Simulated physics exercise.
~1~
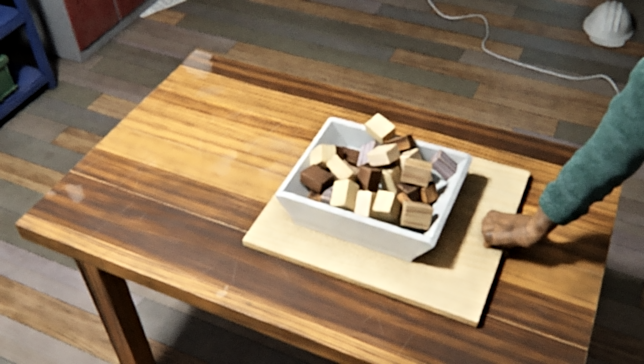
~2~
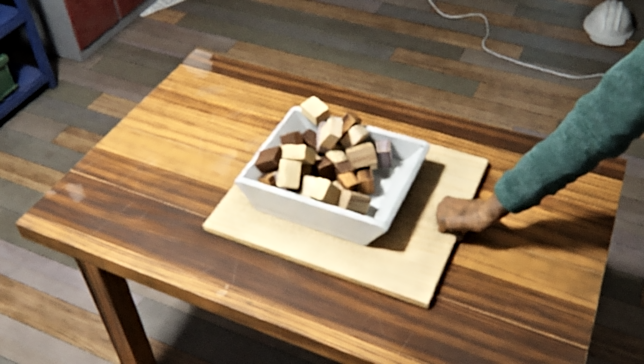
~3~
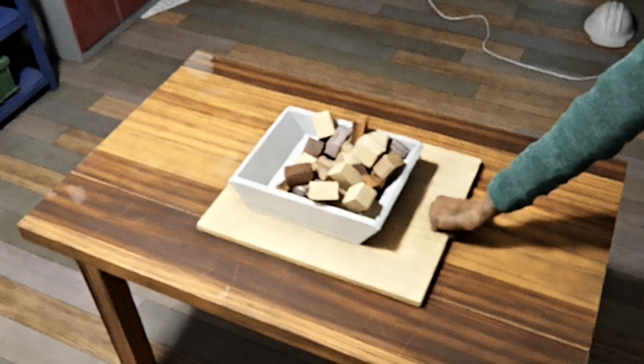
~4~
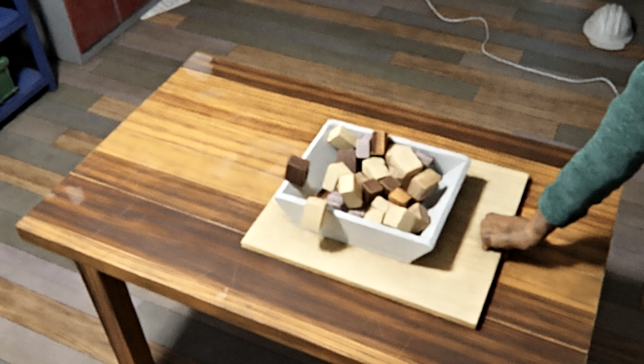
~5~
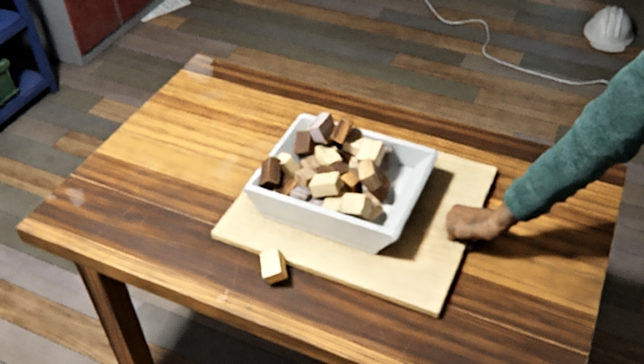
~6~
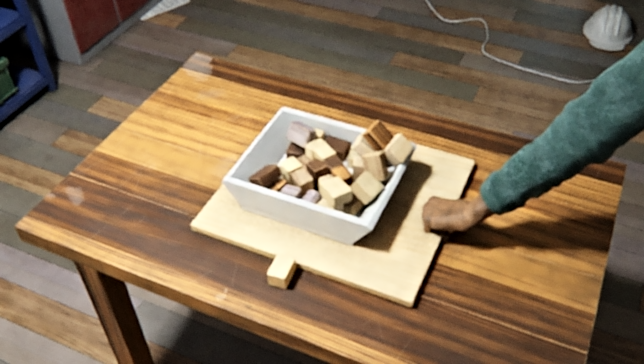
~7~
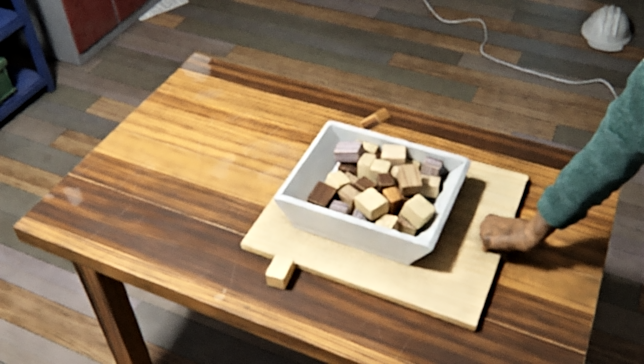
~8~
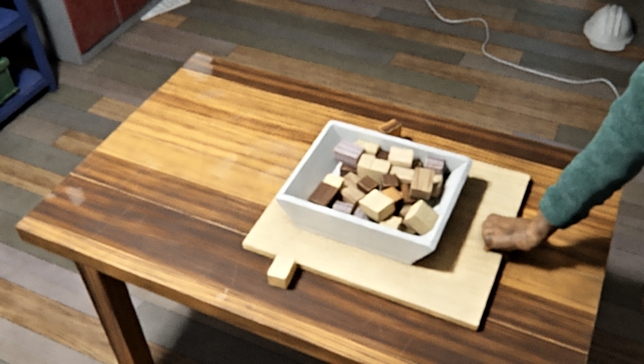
On a wooden table, a hand slides a board carrying a white crate left and right, two wooden blocks ending up outside.
